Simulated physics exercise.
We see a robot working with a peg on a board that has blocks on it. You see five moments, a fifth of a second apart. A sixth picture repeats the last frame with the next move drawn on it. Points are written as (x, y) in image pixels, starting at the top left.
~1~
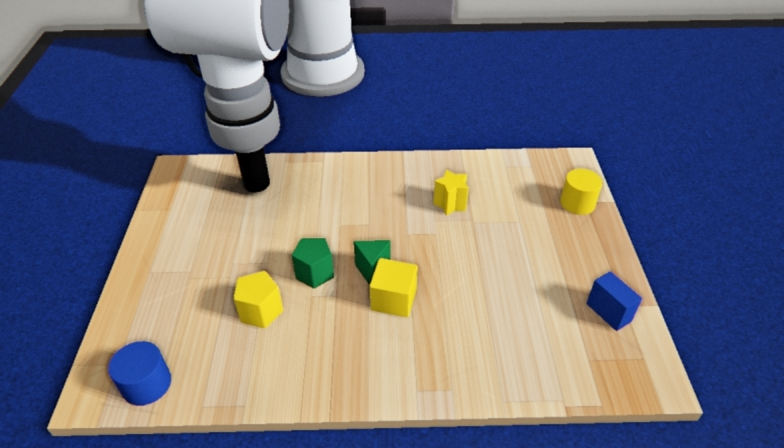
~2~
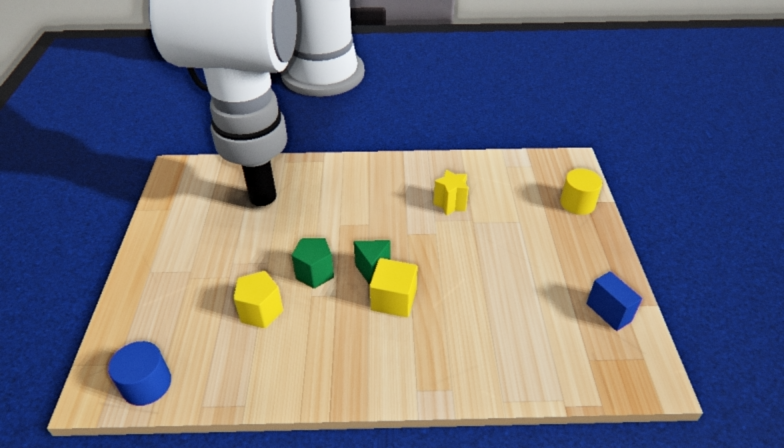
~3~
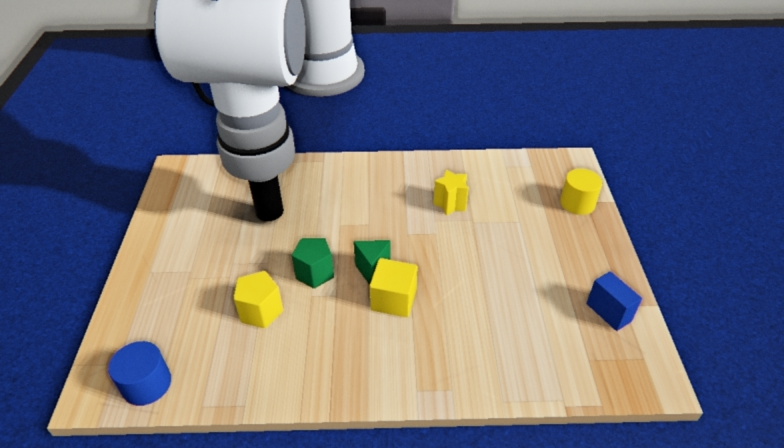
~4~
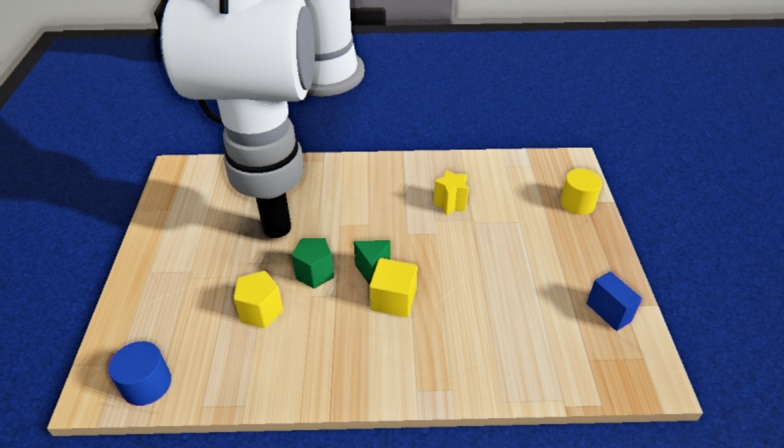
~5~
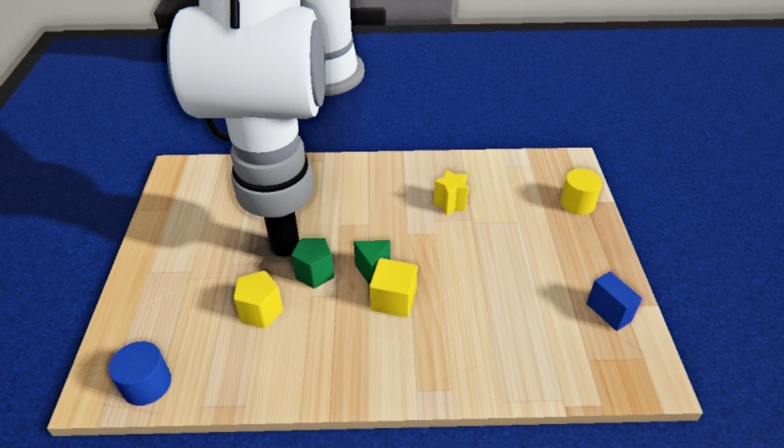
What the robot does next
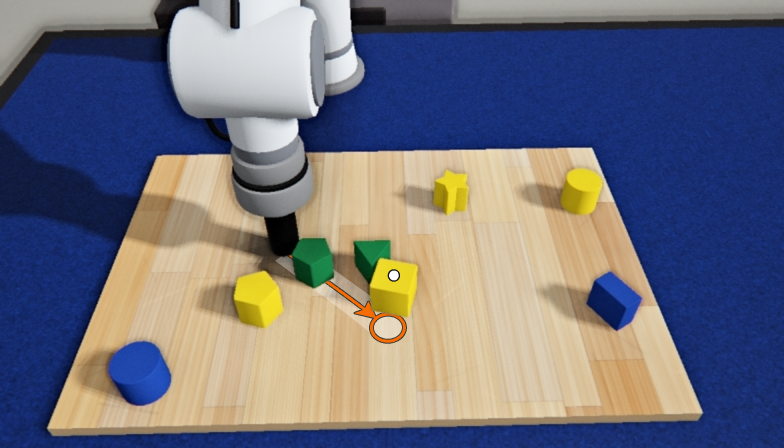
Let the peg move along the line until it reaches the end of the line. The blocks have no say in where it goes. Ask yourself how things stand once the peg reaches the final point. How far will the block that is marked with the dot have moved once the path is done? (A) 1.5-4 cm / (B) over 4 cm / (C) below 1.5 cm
I'll go with A - 1.5-4 cm.
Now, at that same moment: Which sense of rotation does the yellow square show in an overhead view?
It spins anti-clockwise.
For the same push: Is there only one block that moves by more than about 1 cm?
No, I don't think so.
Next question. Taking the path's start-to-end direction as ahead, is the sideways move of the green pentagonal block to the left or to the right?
Taking start-to-end as forward, the block's sideways shift goes to the right.
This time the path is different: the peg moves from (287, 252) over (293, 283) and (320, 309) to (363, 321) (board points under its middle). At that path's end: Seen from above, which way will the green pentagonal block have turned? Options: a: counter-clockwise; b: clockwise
a
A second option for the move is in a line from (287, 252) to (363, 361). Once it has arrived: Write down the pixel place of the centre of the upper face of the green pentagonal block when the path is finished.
Around pixel (360, 281).
Drawn move, from (287, 252) to (388, 327); the dot is on the yellow square.
On the path given first. One third of the way, peg at (318, 270); green pentagonal block at (337, 273), turned 15° clockwise.
Two thirds of the way, peg at (352, 294); green pentagonal block at (361, 303), turned 55° clockwise; yellow square at (398, 277), turned 20° anticlockwise.
At the end, peg at (388, 321); green pentagonal block at (381, 335), turned 100° clockwise; green triangular piece still; yellow square at (410, 280), turned 55° anticlockwise.
